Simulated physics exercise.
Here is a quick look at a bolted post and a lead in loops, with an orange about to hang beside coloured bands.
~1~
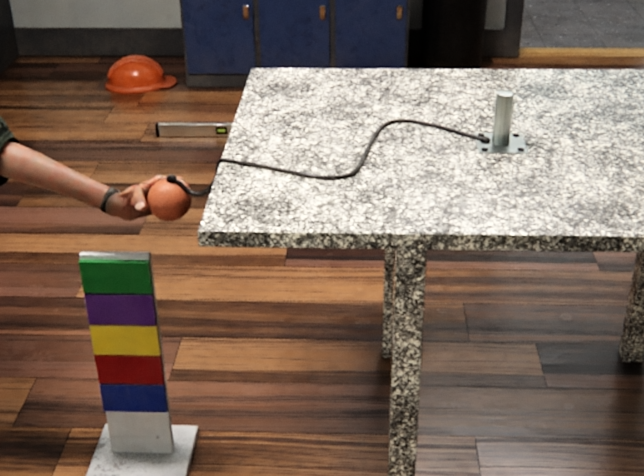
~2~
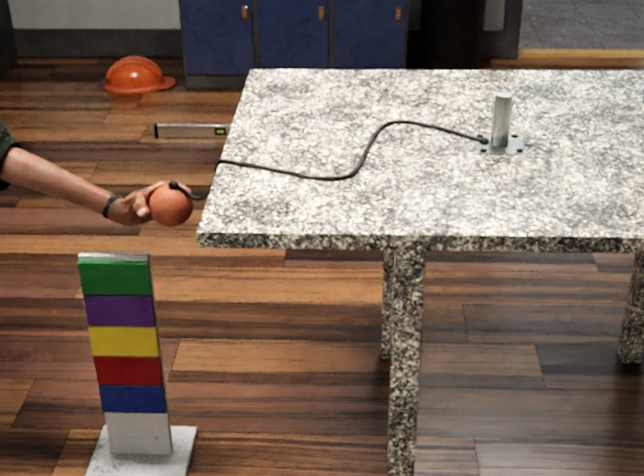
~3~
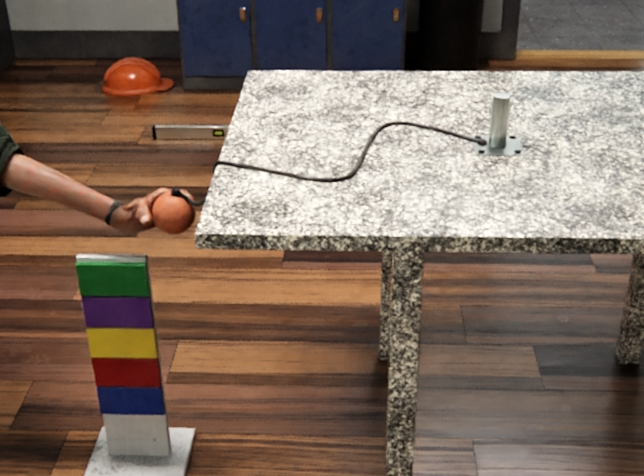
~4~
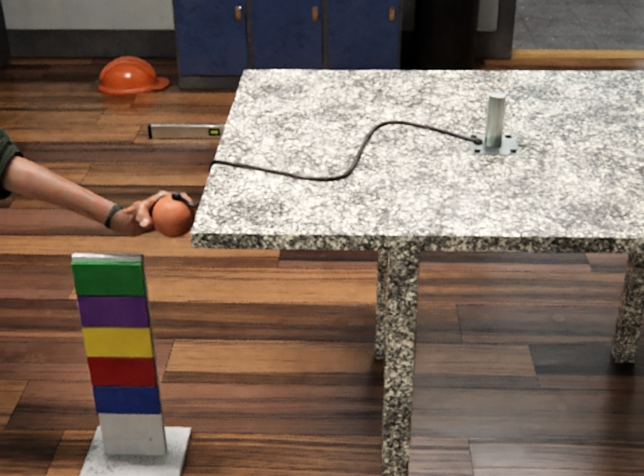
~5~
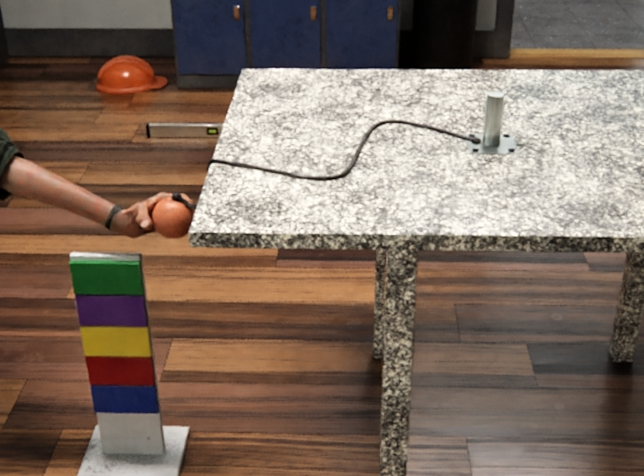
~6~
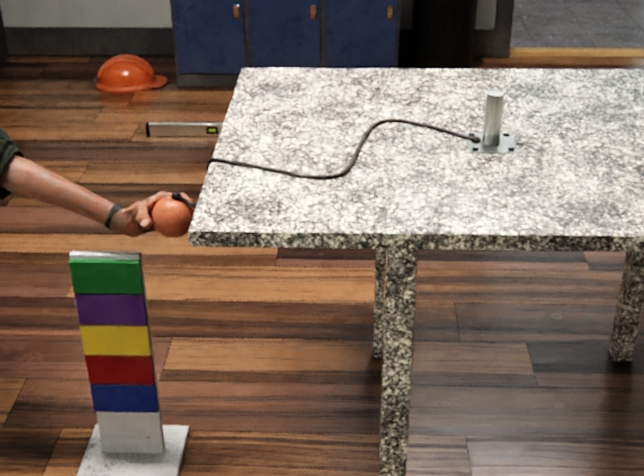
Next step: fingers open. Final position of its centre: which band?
Band: Yellow.
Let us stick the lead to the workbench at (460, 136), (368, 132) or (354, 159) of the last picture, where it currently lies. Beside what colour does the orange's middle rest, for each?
In order: Yellow; purple; green.
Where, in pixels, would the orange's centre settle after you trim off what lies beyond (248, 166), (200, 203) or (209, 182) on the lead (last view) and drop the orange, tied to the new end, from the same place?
In that order: (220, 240), (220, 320) and (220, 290).
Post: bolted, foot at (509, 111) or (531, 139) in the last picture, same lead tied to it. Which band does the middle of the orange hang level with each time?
Trial 1 - purple; trial 2 - purple.
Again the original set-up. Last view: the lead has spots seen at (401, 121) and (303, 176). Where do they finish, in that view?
End: (387, 144) and then (215, 171).
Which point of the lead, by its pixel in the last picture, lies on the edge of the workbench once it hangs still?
Look around (324, 178).
Early on, orange near (188, 324); level with purple.
Midway, orange near (248, 322); level with yellow.
Near the end, orange near (219, 334); level with yellow.
Finally, orange near (227, 335); level with yellow. At yellow.
